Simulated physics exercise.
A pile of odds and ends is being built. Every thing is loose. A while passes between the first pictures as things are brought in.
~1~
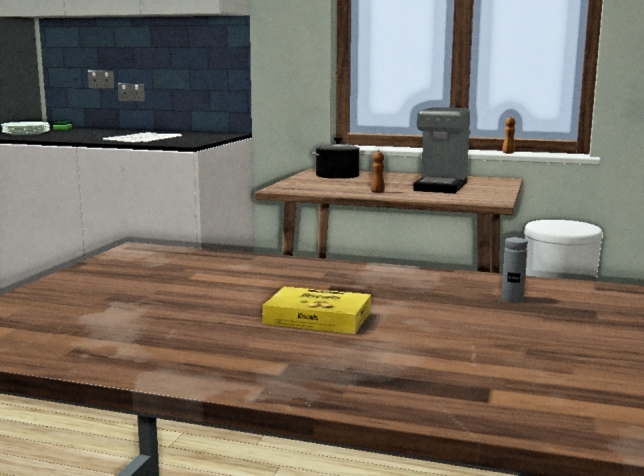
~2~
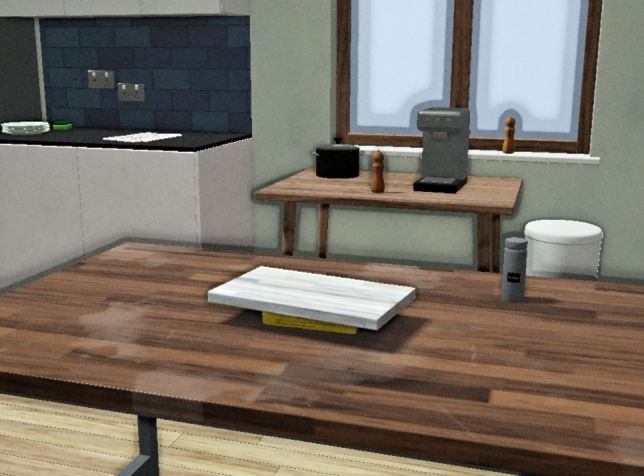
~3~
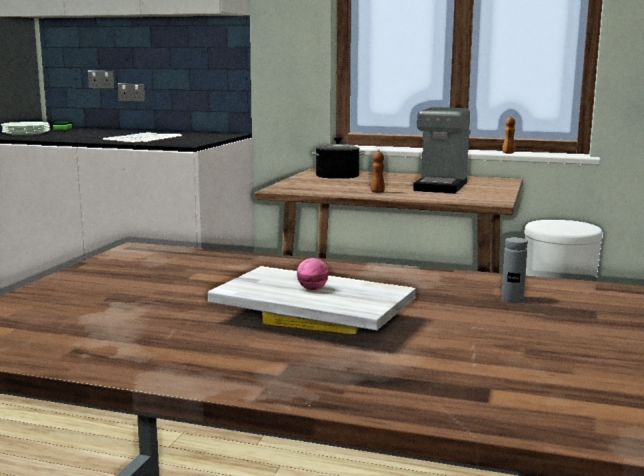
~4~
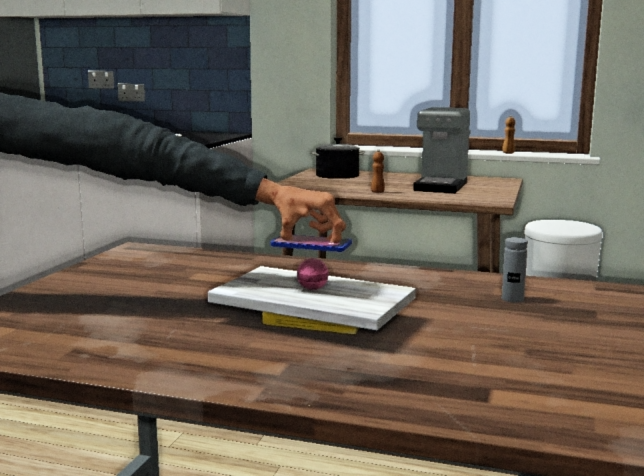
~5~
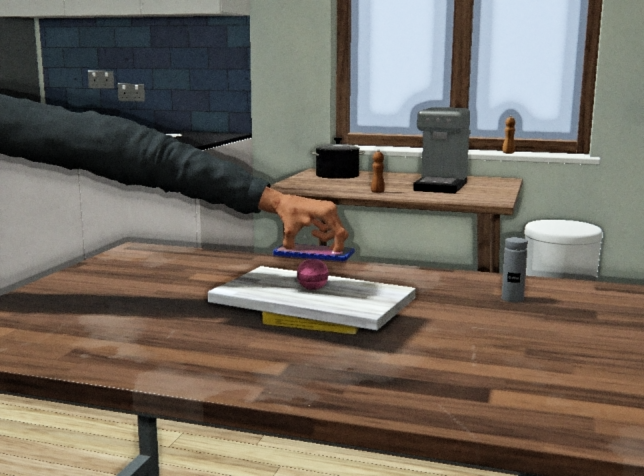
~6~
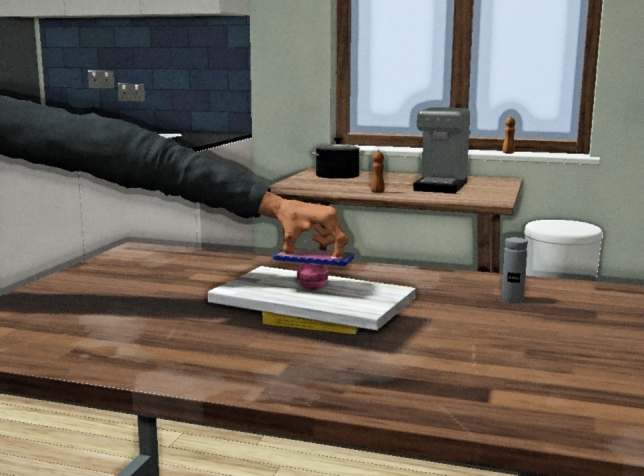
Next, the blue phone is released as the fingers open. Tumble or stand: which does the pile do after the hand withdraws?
Short answer: It's not safe.
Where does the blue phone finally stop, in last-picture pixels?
End spot: Near (349, 269).
Then, 0.50 s past the last view, blue phone rocked 26° from its first pose near (330, 261); pink ball displaced a little.
Then, 0.60 s past the last view, blue phone rocked 44° from its first pose near (342, 265); pink ball displaced a little.
Finally, down or leaning hard in the pile, blue phone; the other 4 still in place. Final places as the last picture's camera would see them, blue phone near (349, 269). The pile gives way.
